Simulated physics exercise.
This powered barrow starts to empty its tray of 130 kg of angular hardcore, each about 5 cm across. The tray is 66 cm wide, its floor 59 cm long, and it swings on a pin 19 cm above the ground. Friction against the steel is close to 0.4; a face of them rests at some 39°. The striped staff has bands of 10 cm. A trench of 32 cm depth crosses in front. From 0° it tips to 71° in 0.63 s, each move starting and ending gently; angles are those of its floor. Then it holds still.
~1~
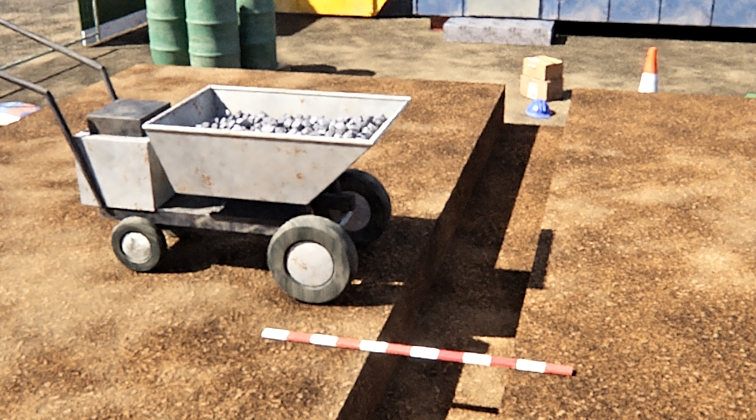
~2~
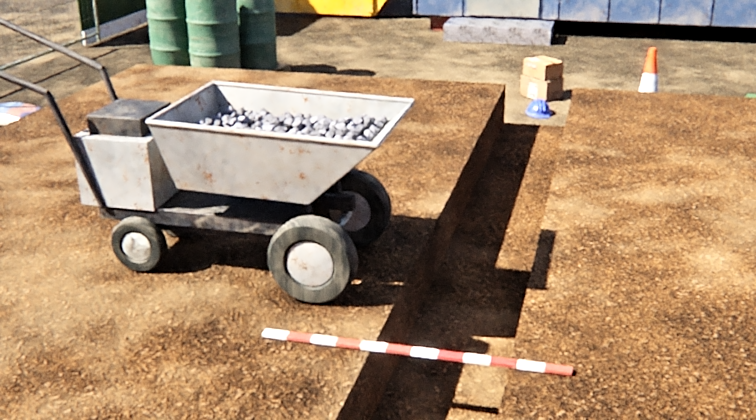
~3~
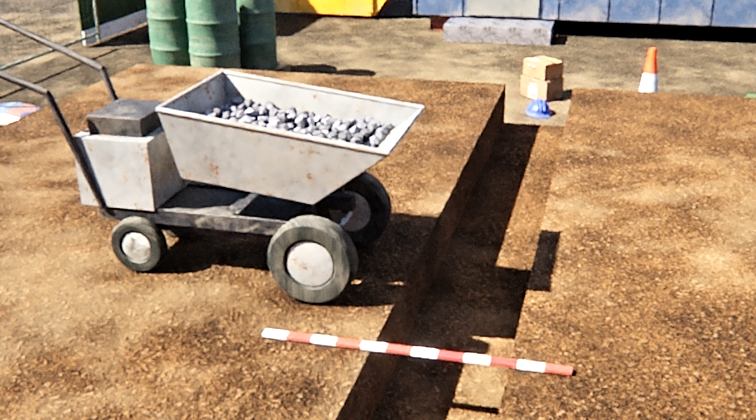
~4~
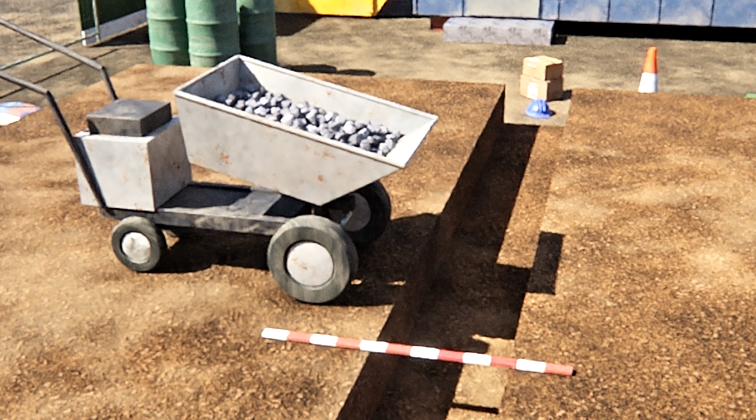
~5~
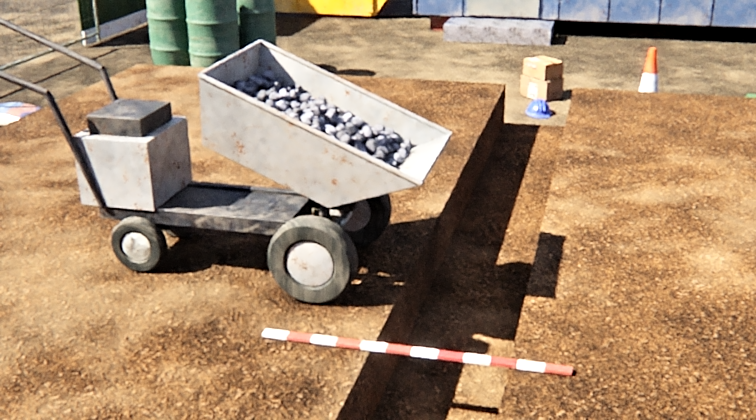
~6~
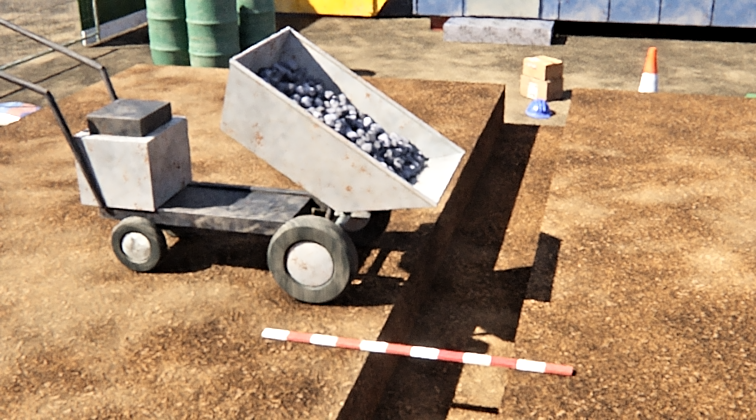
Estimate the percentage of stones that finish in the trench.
Some 76 per cent of it.
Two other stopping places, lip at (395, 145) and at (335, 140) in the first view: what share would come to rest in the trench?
First some 55, then 100 per cent.
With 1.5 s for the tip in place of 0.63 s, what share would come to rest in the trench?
Then about 95 per cent.
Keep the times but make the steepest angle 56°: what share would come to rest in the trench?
In that case some 40 per cent.
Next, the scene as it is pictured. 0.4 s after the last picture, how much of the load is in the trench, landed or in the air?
About 20 per cent by then.
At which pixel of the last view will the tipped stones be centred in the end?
Their middle is at about (500, 332).
Then, 0.2 s after the last picture the floor is at 60°, 100 % in the tray; the foremost stones are at (440, 226).
Then, 0.4 s after the last picture the floor is at 71°, 81 % in the tray, 19 % in the trench; the foremost stones are at (527, 281).
Then, 0.8 s after the last picture the floor is at 71°, 15 % in the tray, 62 % in the trench, 24 % past the trench; the foremost stones are at (682, 307).
Then, 2.7 s after the last picture the floor is at 71°, 0 % in the tray, 76 % in the trench, 24 % past the trench; the foremost stones are past the picture's edge.
